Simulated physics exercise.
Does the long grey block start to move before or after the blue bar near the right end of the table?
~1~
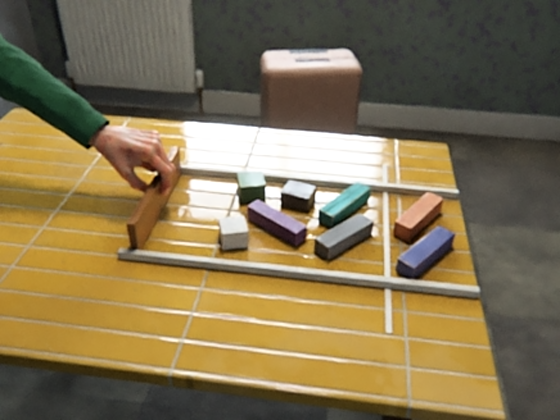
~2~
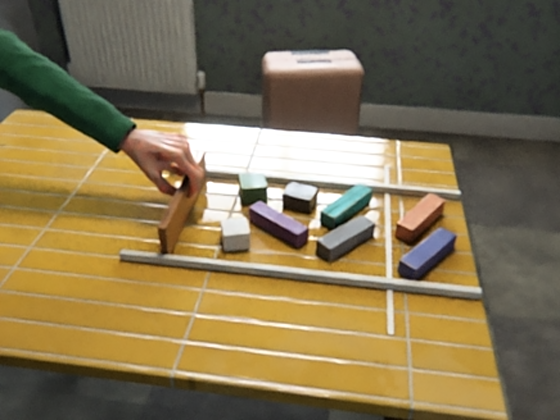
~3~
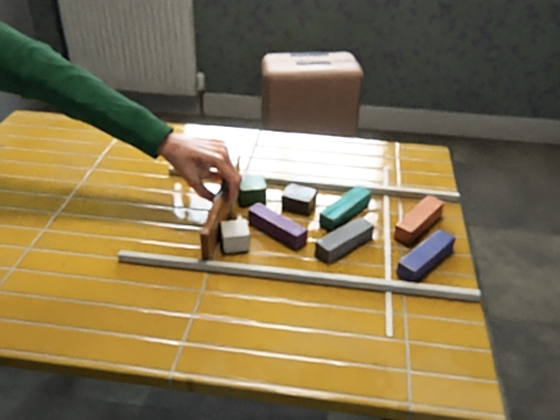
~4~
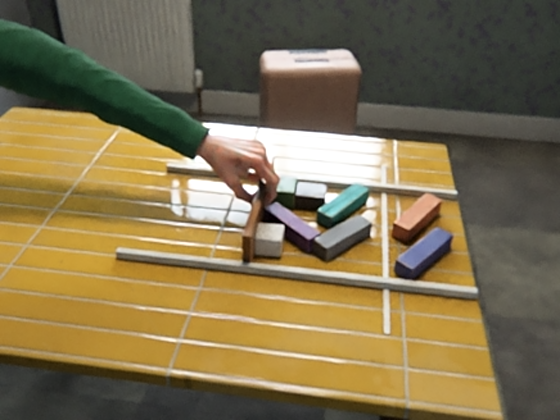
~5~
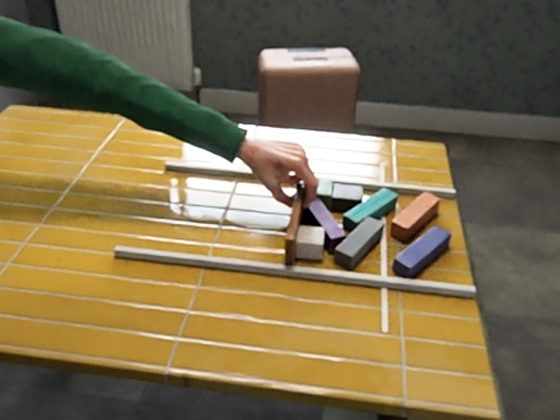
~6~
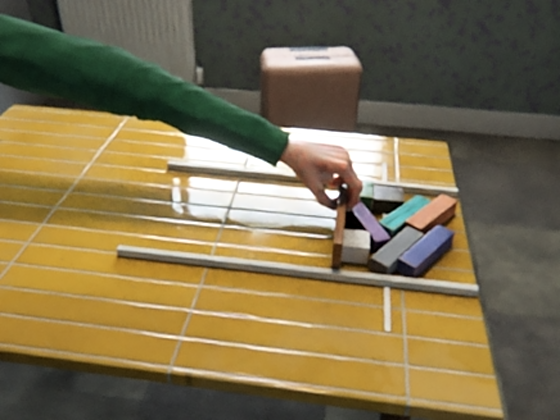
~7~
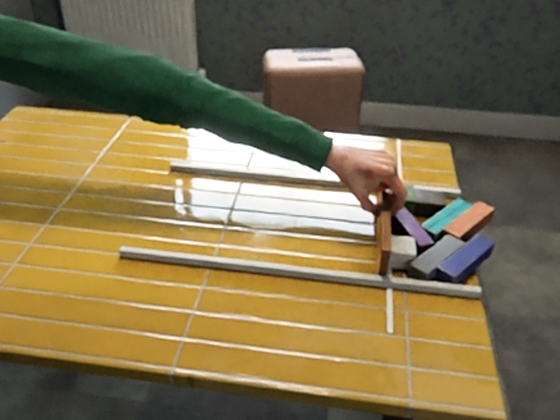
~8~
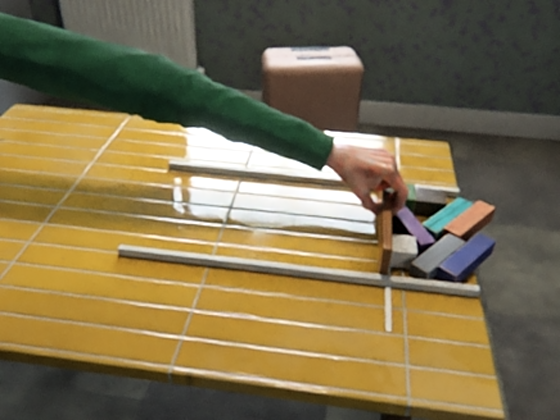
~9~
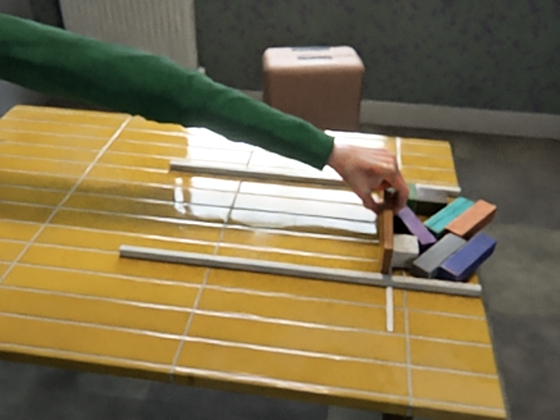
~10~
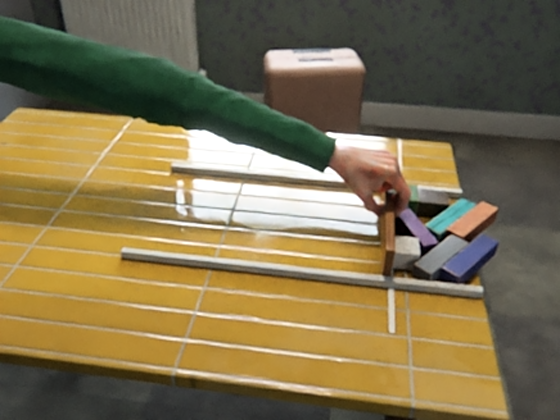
The long grey block starts to move before the blue bar. The blue bar is still at rest when the grey one is first pushed along, and it shifts only later, as the board nears the tape strip.
An upright brown board, held by a hand in a green sleeve, slides rightward between two pale rails on a yellow tabletop, seen from above at a slight angle. Ahead of it lie eight blocks, among them white, green, purple, teal, grey, orange and blue ones, with a pale suitcase behind the table. The board reaches the white block and the green one, then pushes them into the purple bar and the others. The bunched blocks slide towards the right edge. The board halts at the tape strip, and the pieces rest crowded at the edge, none fallen.
